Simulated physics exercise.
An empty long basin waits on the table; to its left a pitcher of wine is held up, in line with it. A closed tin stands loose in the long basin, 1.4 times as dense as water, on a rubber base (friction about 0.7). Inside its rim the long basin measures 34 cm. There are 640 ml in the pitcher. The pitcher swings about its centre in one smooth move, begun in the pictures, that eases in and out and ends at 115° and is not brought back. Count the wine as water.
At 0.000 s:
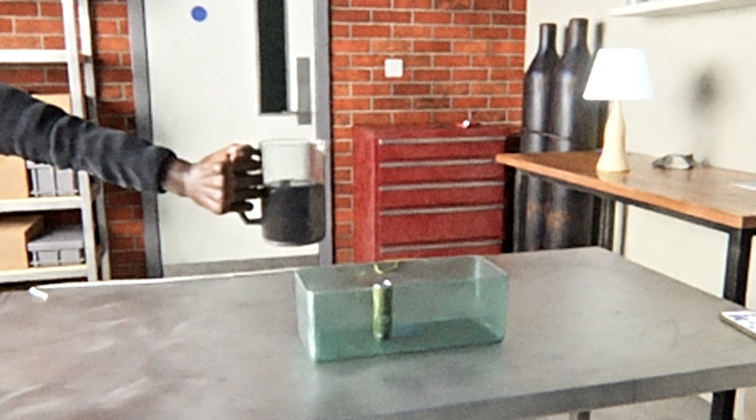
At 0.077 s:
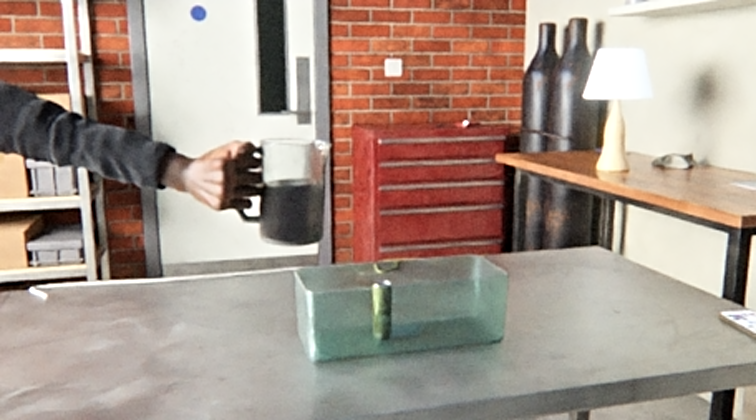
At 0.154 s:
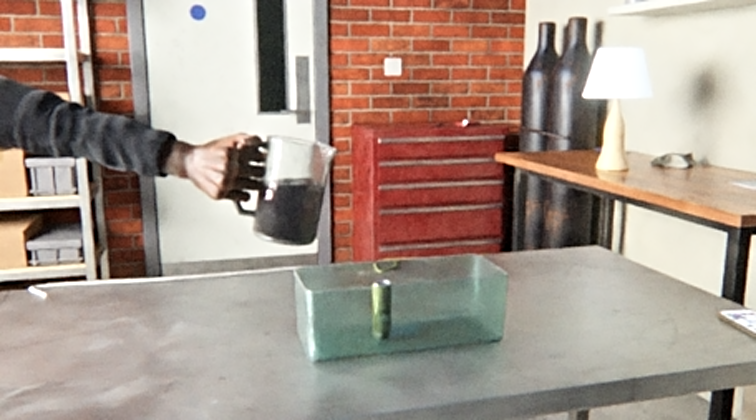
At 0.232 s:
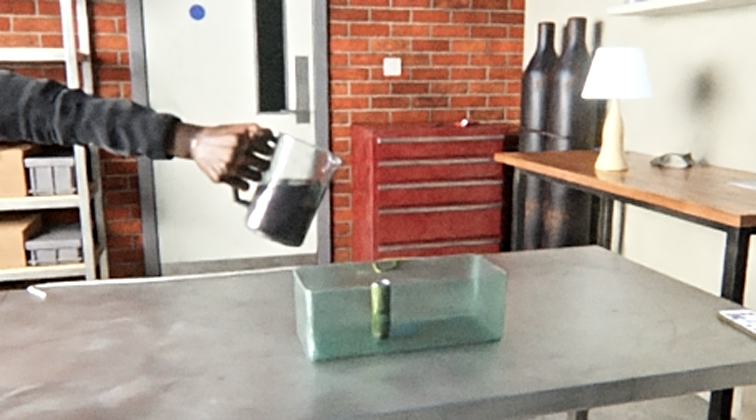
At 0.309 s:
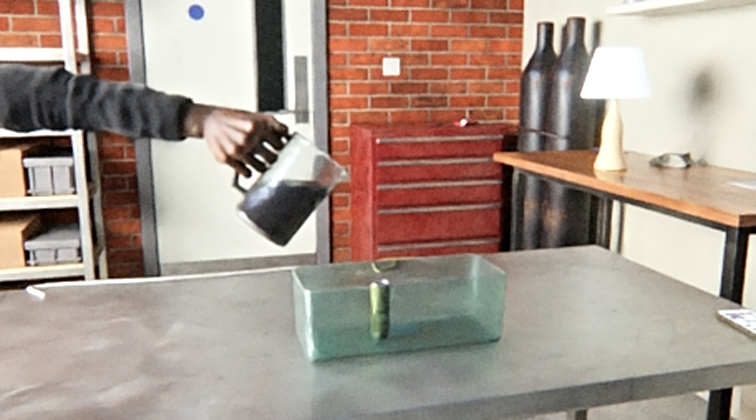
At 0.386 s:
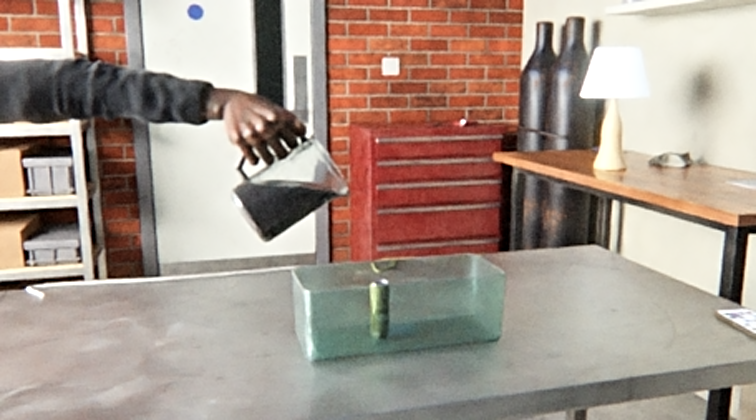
A hand holds a glass pitcher of dark wine upright above a grey table, to the left of a clear, greenish long basin with a small green tin standing inside. The hand tilts the pitcher to the right, slowly at first and then further, and the wine slants toward its spout.
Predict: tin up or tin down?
The tin topples.
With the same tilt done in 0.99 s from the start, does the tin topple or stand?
The tin falls.
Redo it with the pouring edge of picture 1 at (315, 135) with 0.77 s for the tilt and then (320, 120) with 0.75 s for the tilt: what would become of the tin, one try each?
First it goes over; then it falls.
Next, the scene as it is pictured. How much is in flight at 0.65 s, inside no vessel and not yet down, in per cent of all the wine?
About 26 per cent.
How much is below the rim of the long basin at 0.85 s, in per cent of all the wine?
About 74 per cent.
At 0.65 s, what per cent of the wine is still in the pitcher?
Near 62 in a hundred.
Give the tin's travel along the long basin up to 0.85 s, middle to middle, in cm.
About 2 cm.
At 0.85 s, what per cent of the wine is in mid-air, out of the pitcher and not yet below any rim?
About 12 per cent.
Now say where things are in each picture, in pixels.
In the first picture, it leans 0°; its right rim is at (331, 142); the wine meets the walls at (262, 185) and (322, 182); the long basin's rim runs from (301, 282) to (494, 266); the tin's top is at (383, 286).
In the second picture, it leans 3°; its right rim is at (333, 144); the wine meets the walls at (262, 184) and (321, 182).
In the third picture, it leans 11°; its right rim is at (338, 149); the wine meets the walls at (261, 186) and (322, 181).
In the fourth picture, it leans 24°; its right rim is at (345, 161); the wine meets the walls at (255, 192) and (324, 182).
In the fifth picture, it leans 40°; its right rim is at (349, 176); the wine meets the walls at (243, 196) and (329, 185).
In the sixth picture, it leans 58°; its right rim is at (349, 195); the wine meets the walls at (232, 189) and (335, 189).
After 0.65 s the tilt is 108° and 62 per cent is still to pour; the tin stands where it began.
After 0.85 s the tilt is 115° and 13 per cent is still to pour; the tin stands 2 cm from where it began.
After 1.05 s the tilt is 115° and 1 per cent is still to pour; the tin leans 44°.
After 1.27 s the tilt is 115° and 0 per cent is still to pour; the tin lies on its side.
In the end the tin lies on its side.
